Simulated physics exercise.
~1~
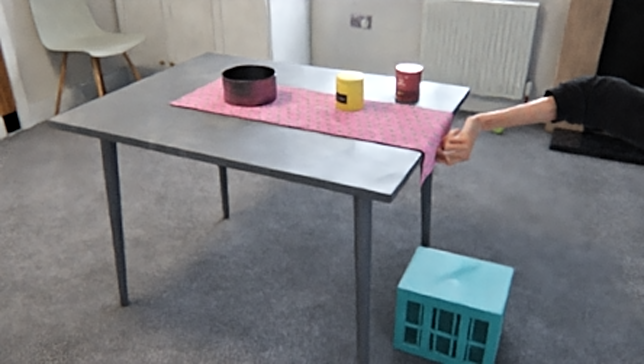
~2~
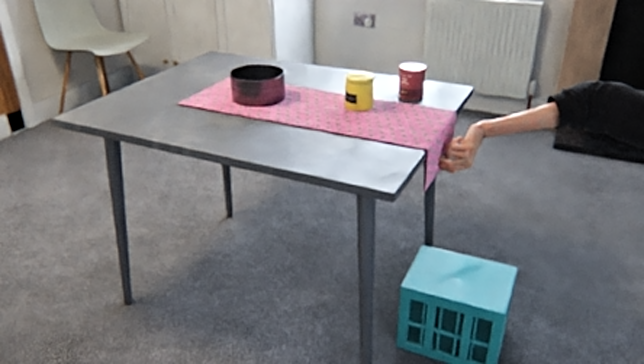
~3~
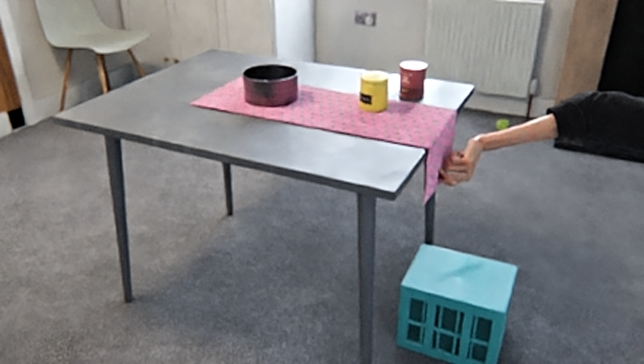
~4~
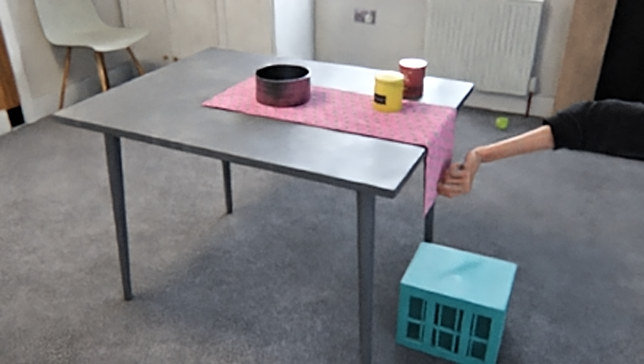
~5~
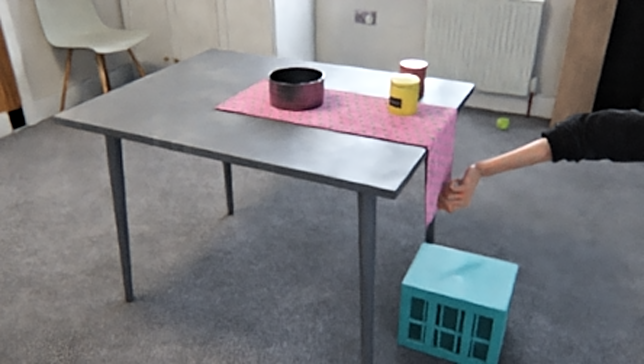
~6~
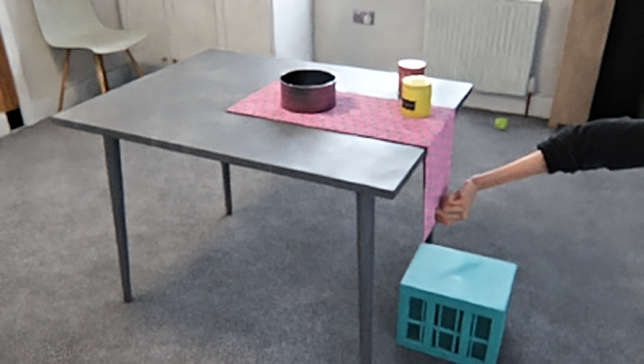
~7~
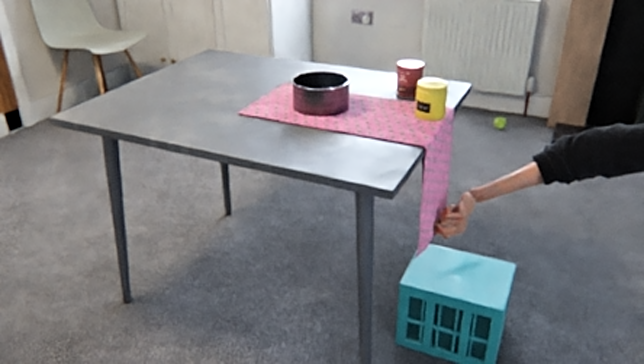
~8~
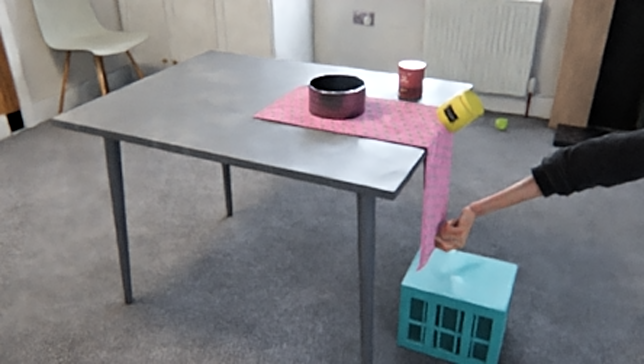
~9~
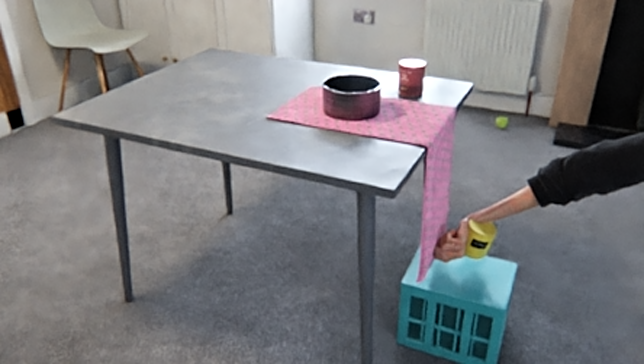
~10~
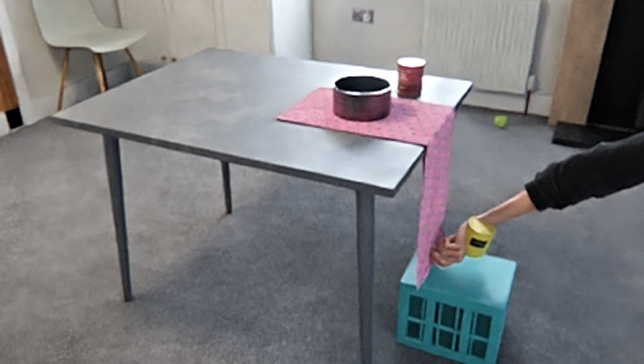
In a room with a grey carpet, a hand slowly pulled a pink runner over the end of a table, carrying a pot and a yellow jar along until the jar tipped off, while the pot and a red tin stayed on top.
